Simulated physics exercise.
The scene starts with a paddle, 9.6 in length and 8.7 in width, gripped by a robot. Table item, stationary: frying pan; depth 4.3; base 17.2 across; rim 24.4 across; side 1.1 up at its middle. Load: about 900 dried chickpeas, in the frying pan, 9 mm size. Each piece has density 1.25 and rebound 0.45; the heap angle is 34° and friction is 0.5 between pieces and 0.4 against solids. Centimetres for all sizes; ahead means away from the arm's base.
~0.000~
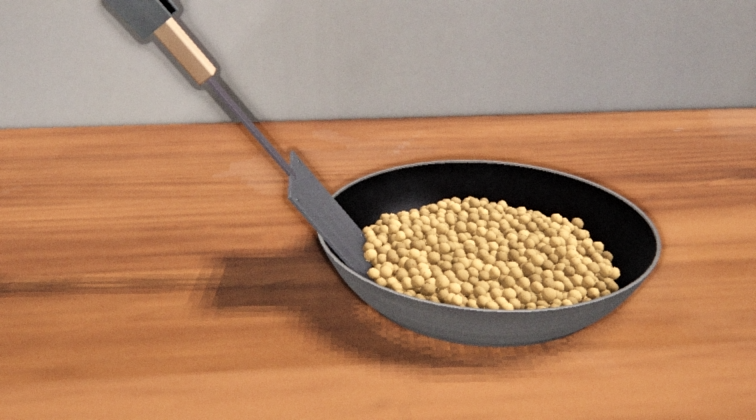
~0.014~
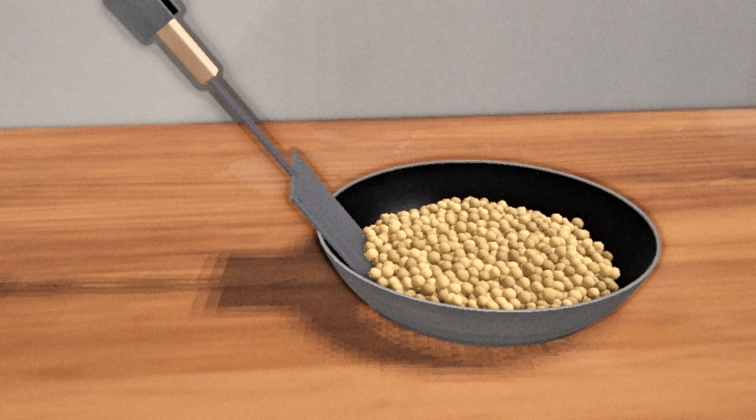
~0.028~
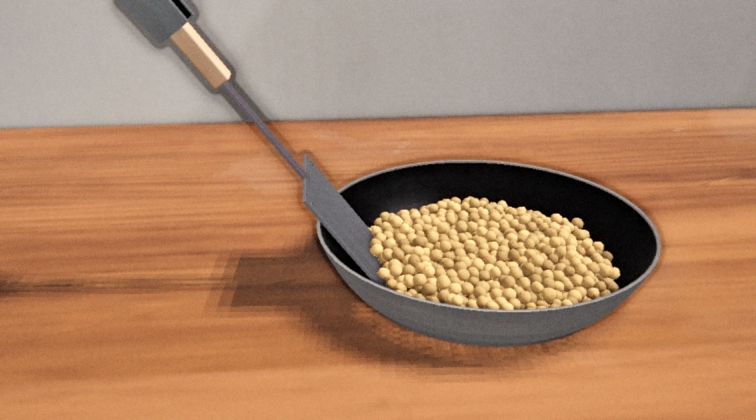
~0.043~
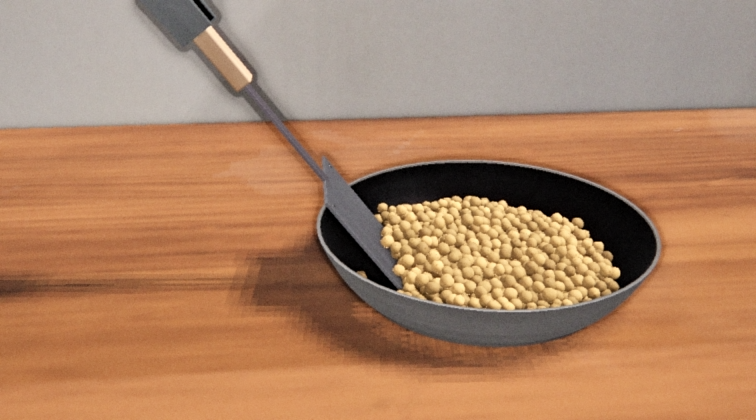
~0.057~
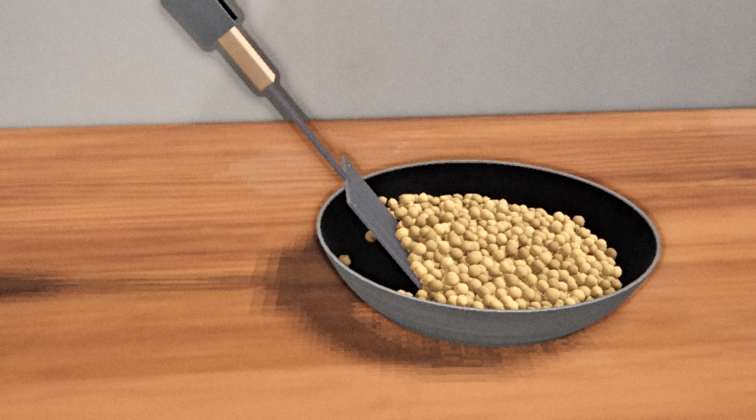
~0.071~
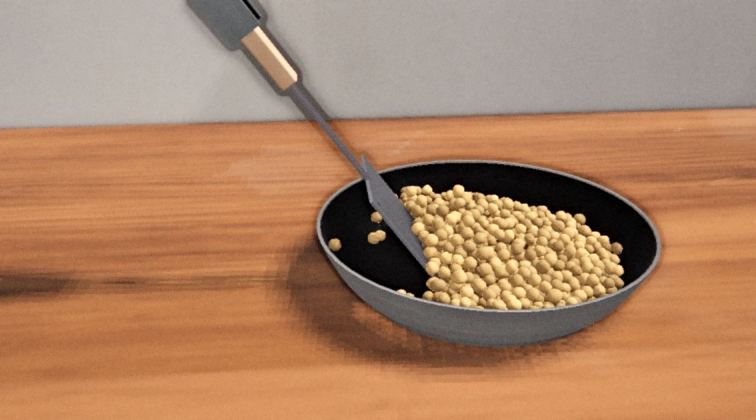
On a wooden tabletop, a robot-held paddle pushing dried chickpeas rightward across a dark frying pan, leaving a few behind.
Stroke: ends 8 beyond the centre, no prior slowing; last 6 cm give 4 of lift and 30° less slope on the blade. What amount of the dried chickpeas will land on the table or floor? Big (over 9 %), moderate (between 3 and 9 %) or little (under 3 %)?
The share is big.
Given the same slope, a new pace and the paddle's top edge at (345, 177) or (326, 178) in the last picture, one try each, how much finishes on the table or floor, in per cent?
About 15 and 5 percent.
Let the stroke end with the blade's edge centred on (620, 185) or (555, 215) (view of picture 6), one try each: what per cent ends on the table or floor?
First try about 30 percent, second about 15 percent.
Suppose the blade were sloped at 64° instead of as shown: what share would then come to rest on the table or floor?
Then roughly 20 percent.
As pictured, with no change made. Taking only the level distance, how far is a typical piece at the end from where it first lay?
Level distance of roughly 4 cm.
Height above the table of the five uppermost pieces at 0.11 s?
Somewhere near 7 cm, I'd say.
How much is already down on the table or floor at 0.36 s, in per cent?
Around 20 percent.
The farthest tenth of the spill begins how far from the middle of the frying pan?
About 50 cm from the centre.
After 0.11 s, sloping 54°, highest piece 8 above the table; 899 in the frying pan, 1 on the blade or in flight.
After 0.14 s, sloping 44°, highest piece 9 above the table; 899 in the frying pan, 1 on the blade or in flight.
After 0.36 s, sloping 24°, highest piece 11 above the table; 689 in the frying pan, 198 on the table or floor, 13 on the blade or in flight.
After 1.41 s, sloping 24°, highest piece 5 above the table; 689 in the frying pan, 211 on the table or floor.
In the end, 689 in the frying pan, 211 on the table or floor. That is 23 % on the table or floor.
